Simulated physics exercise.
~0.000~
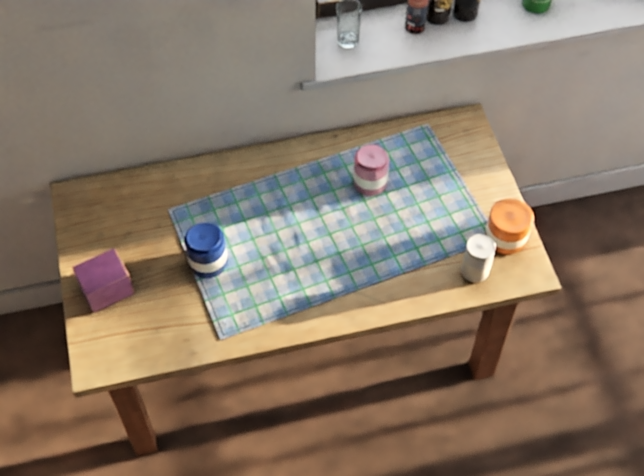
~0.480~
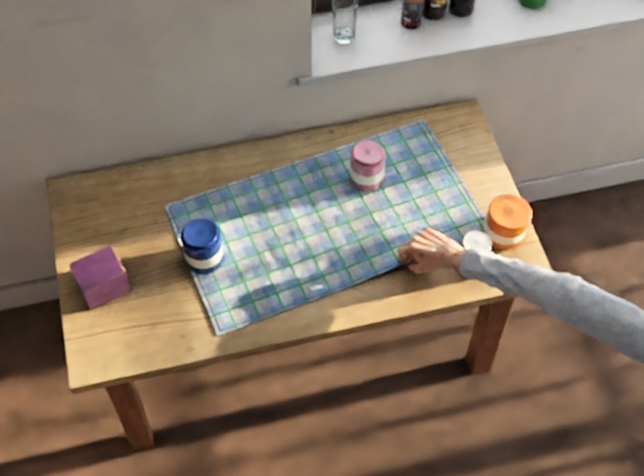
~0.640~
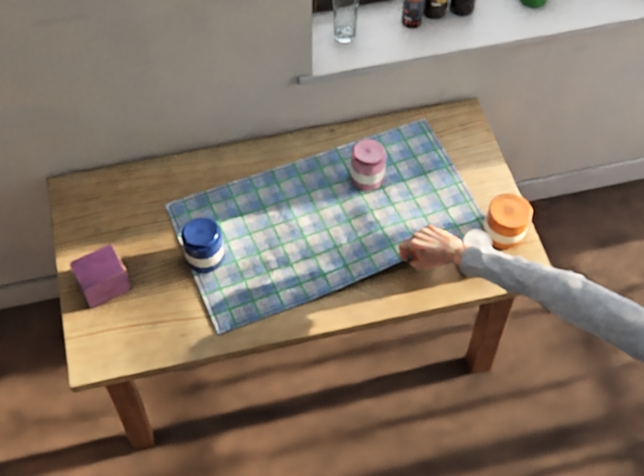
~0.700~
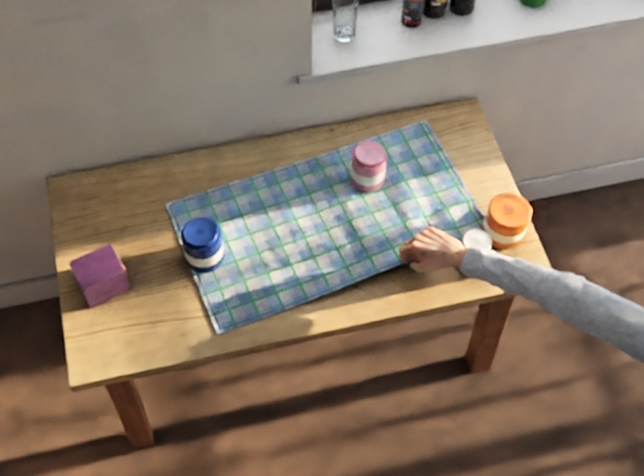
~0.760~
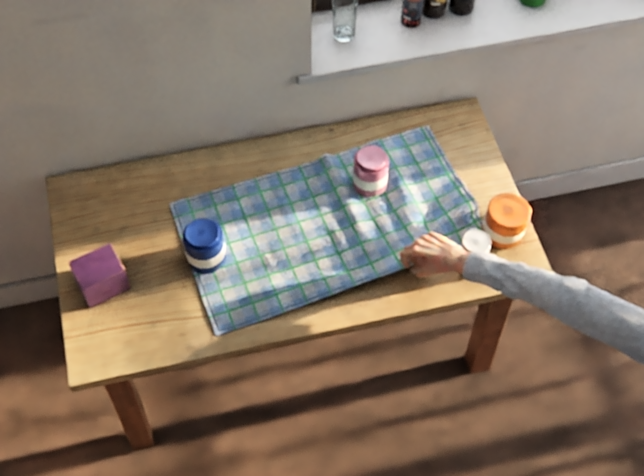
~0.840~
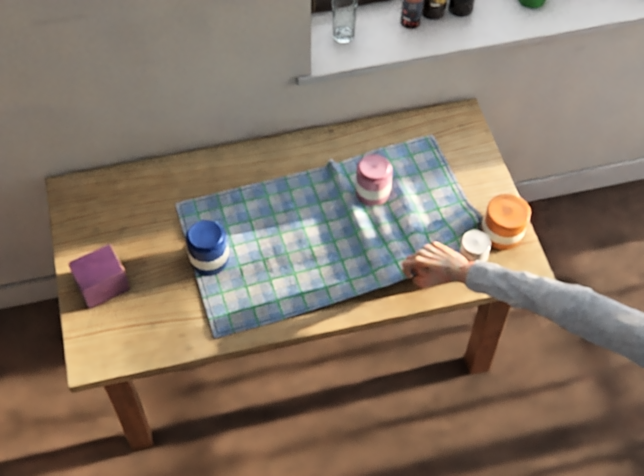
A wooden dining table stands against a pale wall below a windowsill, seen from above at an angle. A blue jar and a pink jar sit on a blue-green checked tablecloth, with a purple block to the left and orange and white canisters to the right. A grey-sleeved arm enters from the right and grips the near edge, then the cloth shifts slightly towards the camera, wrinkling and carrying both jars.
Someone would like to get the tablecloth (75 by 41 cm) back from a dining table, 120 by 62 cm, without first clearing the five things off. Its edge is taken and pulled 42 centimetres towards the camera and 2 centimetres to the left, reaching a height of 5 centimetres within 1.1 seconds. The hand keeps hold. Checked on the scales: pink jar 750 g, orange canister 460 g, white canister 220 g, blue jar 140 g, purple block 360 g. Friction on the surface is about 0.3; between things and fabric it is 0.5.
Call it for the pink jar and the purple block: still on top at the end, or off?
Call: Pink jar: Off, purple block: Still on top.
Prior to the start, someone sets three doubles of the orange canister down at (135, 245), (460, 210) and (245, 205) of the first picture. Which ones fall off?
Log, listed order - kept / lost / kept.
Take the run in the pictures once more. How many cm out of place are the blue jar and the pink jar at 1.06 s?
Estimate: Blue jar near 6 cm, pink jar near 15 cm.
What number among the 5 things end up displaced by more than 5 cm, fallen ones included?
The answer is 2 of them.
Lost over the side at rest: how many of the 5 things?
All told, 2.
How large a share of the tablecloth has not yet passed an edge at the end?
I'd say close to 0 per cent of it.
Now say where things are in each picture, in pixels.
In the first picture, shows, pink jar (372, 156); purple block (100, 271); tablecloth corners (221, 340) (168, 210) (428, 124).
In the second picture, shows, tablecloth corners (218, 335) (165, 206); grip (407, 263).
In the third picture, shows, tablecloth corners (218, 334) (165, 205); grip (408, 259).
In the fourth picture, shows, pink jar (370, 152); tablecloth corners (217, 334) (165, 204); grip (408, 262).
In the fifth picture, shows, blue jar (202, 232); pink jar (372, 157); tablecloth corners (216, 336) (169, 204); grip (409, 266).
In the sixth picture, shows, pink jar (375, 166); purple block (96, 267); tablecloth corners (215, 338) (176, 204) (432, 135); grip (412, 276).
At 1.1 s, 95 % of the tablecloth is still over the top; pink jar 16 cm off its start, blue jar 7 cm off its start.
At 1.3 s, 70 % of the tablecloth is still over the top; pink jar 29 cm off its start, blue jar 15 cm off its start.
At 1.5 s, 45 % of the tablecloth is still over the top; pink jar 40 cm off its start at (416, 280), blue jar 23 cm off its start at (265, 289).
At 1.7 s, 30 % of the tablecloth is still over the top; pink jar 48 cm off its start, blue jar 27 cm off its start.
At 3.3 s, 0 % of the tablecloth is still over the top; pink jar over the edge, purple block 0 cm off its start at (96, 267), blue jar over the edge.
